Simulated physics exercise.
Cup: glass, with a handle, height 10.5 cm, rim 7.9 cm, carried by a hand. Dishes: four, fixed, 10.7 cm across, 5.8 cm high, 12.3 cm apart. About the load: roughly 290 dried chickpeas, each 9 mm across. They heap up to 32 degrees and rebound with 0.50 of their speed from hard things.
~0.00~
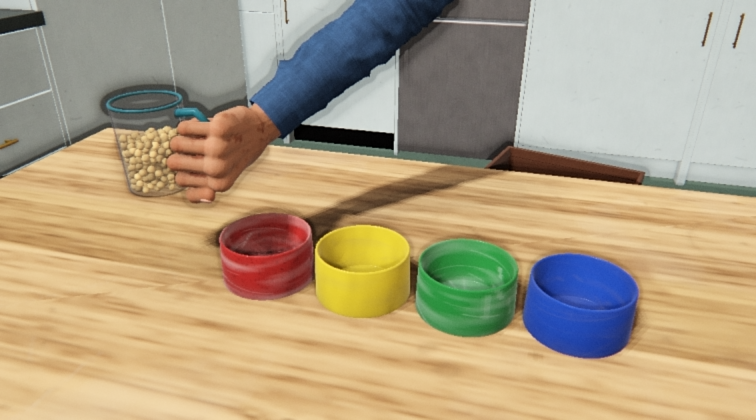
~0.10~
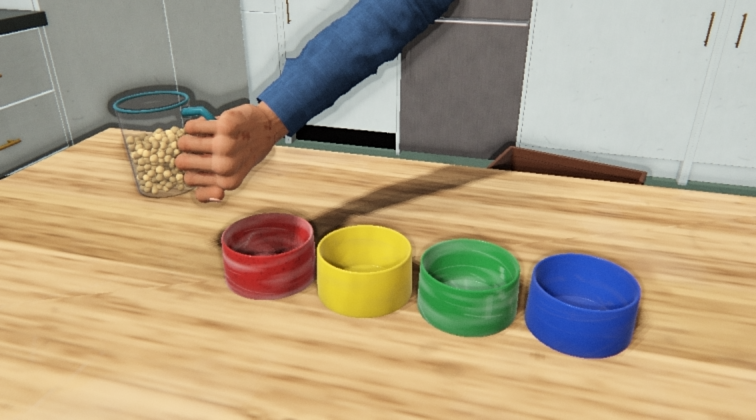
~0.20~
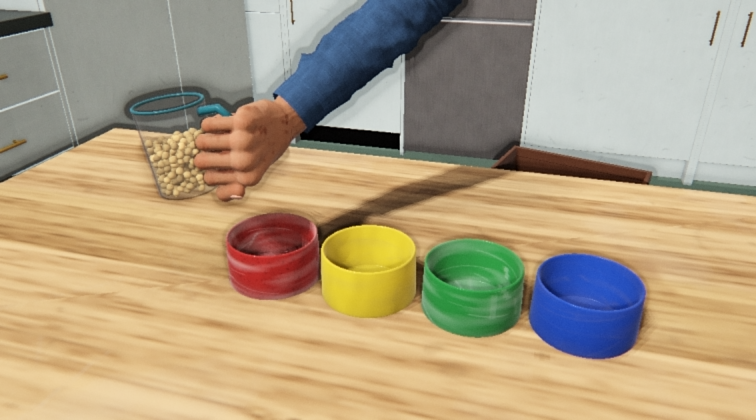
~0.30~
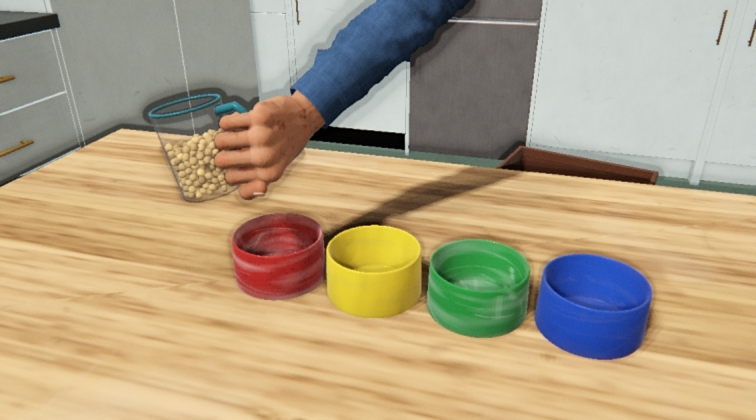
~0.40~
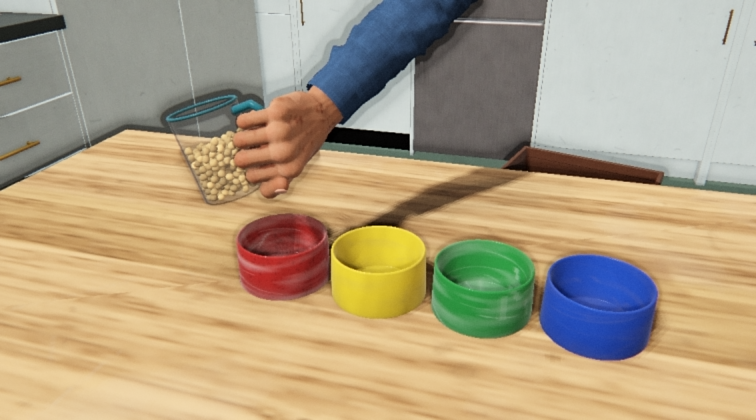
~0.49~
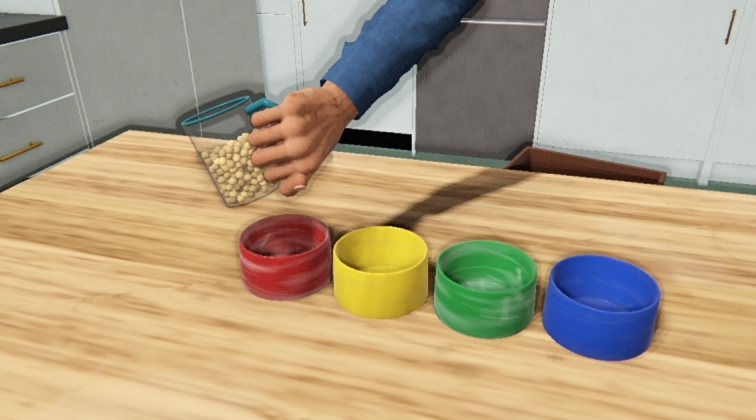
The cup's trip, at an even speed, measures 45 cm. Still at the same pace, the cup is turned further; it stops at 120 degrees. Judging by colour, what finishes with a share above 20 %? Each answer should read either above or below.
Red dish - below, blue dish - below, green dish - above, yellow dish - below, counter - below.
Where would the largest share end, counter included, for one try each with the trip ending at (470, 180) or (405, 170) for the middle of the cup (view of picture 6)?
Try 1 - yellow; try 2 - yellow.
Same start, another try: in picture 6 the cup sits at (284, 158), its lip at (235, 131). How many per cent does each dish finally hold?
Red 0, blue 0, green 100, yellow 0.
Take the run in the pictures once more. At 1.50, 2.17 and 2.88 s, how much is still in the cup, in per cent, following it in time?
About 100, 100, 15 per cent.
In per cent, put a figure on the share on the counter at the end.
I'd put it near 0 per cent.
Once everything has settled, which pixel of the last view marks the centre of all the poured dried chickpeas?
My guess is close to (478, 291).
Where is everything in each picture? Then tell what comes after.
Cup at (153, 144), tilt 0 degrees, lip at (116, 98), moved 0.0 cm; middle of the pieces at (155, 159); red dish at (266, 234); yellow dish at (363, 248); green dish at (468, 264); blue dish at (583, 281), in the first picture.
Cup at (161, 145), tilt 2 degrees, lip at (123, 100), moved 0.8 cm; middle of the pieces at (163, 160), in the second picture.
Cup at (179, 147), tilt 6 degrees, lip at (139, 104), moved 2.7 cm; middle of the pieces at (182, 162), in the third picture.
Cup at (199, 149), tilt 11 degrees, lip at (157, 109), moved 4.6 cm; middle of the pieces at (203, 164), in the fourth picture.
Cup at (219, 151), tilt 15 degrees, lip at (175, 114), moved 6.5 cm; middle of the pieces at (224, 166), in the fifth picture.
Cup at (235, 153), tilt 20 degrees, lip at (189, 120), moved 8.4 cm; middle of the pieces at (241, 168); red dish at (284, 235); yellow dish at (381, 249); green dish at (487, 265); blue dish at (604, 282). The cup turns about 45 degrees a second and travels 19 cm a second, in the sixth picture.
After 1.50 s, tilt 66 degrees; cup holds 100 %.
After 2.17 s, tilt 97 degrees; cup holds 100 %.
Then, at 2.88 s, tilt 120 degrees; cup holds 15 %, green 85 %.
In the end, at 3.7 s, red 0 %, blue 0 %, green 100 %, yellow 0 %, counter 0 %.
